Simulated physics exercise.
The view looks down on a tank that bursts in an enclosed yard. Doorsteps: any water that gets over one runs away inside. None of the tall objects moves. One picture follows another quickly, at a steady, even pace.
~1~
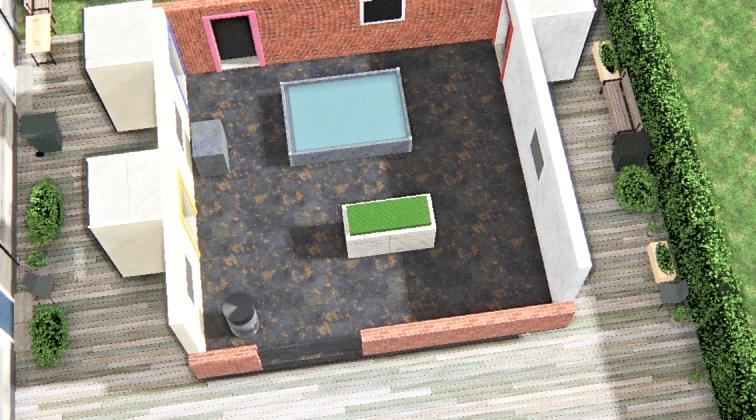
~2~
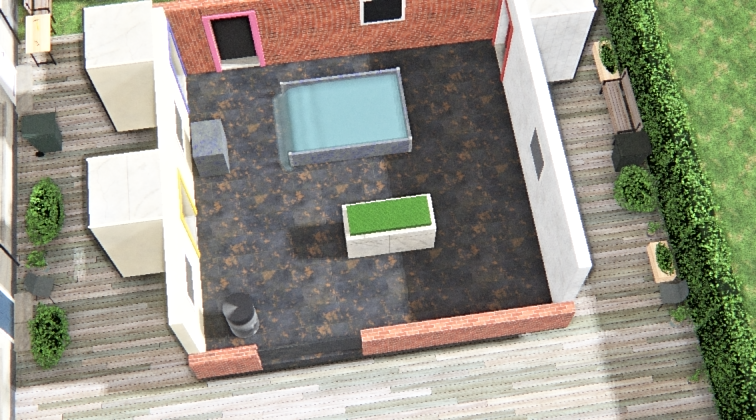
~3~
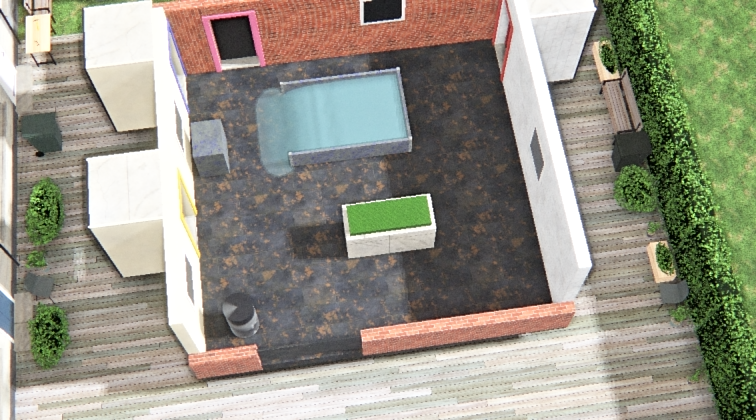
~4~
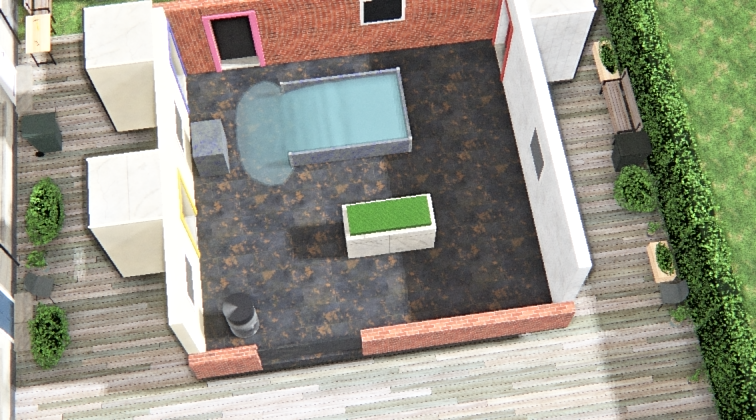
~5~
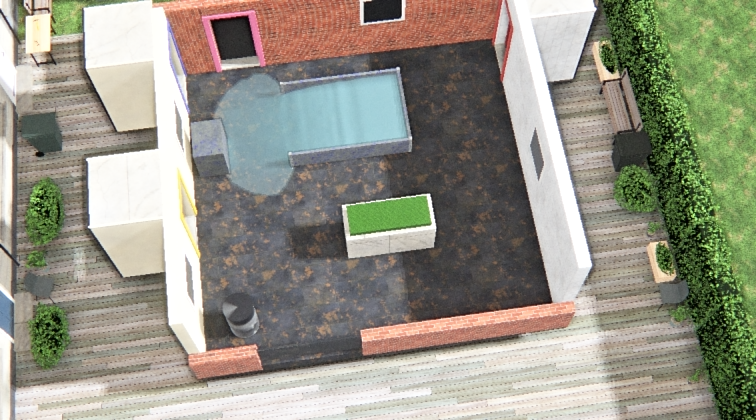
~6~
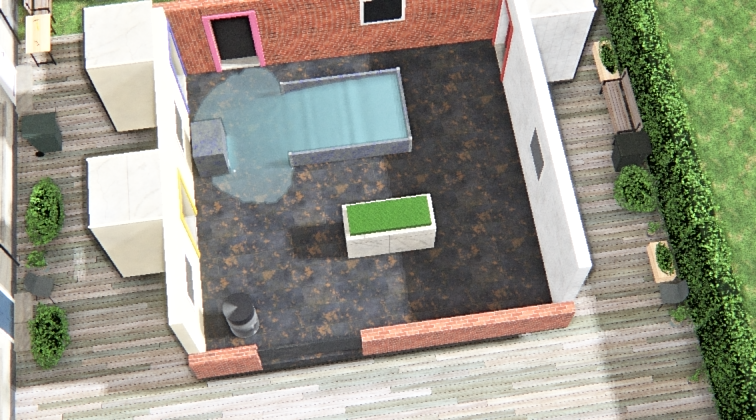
In a brick-walled yard, water pours from the tank's left side and spreads around a grey block.
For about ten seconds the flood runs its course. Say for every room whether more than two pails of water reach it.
One by one: The yellow door is going to allow over two buckets; the pink door is going to allow over two buckets; the red door is going to allow over two buckets; the blue door is going to allow over two buckets.
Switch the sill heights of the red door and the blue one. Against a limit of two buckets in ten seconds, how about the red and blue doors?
The red door stays within the limit, while the blue door exceeds the limit.
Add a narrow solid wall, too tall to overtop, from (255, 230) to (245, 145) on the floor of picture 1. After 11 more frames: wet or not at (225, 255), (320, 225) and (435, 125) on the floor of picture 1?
Point by point: First not reached, second submerged, third not reached.
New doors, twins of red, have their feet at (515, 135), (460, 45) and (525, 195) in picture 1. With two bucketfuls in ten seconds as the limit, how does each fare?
Falls short; falls short; falls short.
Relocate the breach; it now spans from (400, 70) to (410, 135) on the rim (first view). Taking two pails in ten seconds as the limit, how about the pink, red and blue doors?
The pink door remains within the limit, the red door tops the limit and the blue door remains within the limit.
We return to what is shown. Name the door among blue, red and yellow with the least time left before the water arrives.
Answer: The blue door.
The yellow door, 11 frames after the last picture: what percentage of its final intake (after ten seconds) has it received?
Share at that point: Roughly 15 %.
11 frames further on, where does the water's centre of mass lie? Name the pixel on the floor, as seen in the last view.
Centre: Close to (289, 132).
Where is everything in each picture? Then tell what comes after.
The first picture shows the tank at (345, 113) is whole and still.
In the second picture, the front is at (288, 167), out from the gap at (289, 127).
In the third picture, water pours out at (289, 128) and has run to (278, 173).
In the fourth picture, the front is at (259, 178), out from the gap at (289, 128).
In the fifth picture, water pours out at (289, 128) and has run to (235, 178).
In the sixth picture, the front is at a hidden place, out from the gap at (289, 128).
A moment on, water covers 15 % of the floor; the yellow door not reached, the pink door wet at the sill, nothing in, the red door not reached, the blue door wet at the sill, nothing in.
Next, water covers 20 % of the floor; the yellow door under two buckets in, the pink door under two buckets in, the red door not reached, the blue door over two buckets in.
Then, water covers 30 % of the floor; the yellow door over two buckets in, the pink door over two buckets in, the red door not reached, the blue door far over two buckets in.
Later, water covers 55 % of the floor; the yellow door over two buckets in, the pink door far over two buckets in, the red door not reached, the blue door far over two buckets in.
In the end, water covers 80 % of the floor; the yellow door over two buckets in, the pink door far over two buckets in, the red door over two buckets in, the blue door far over two buckets in.
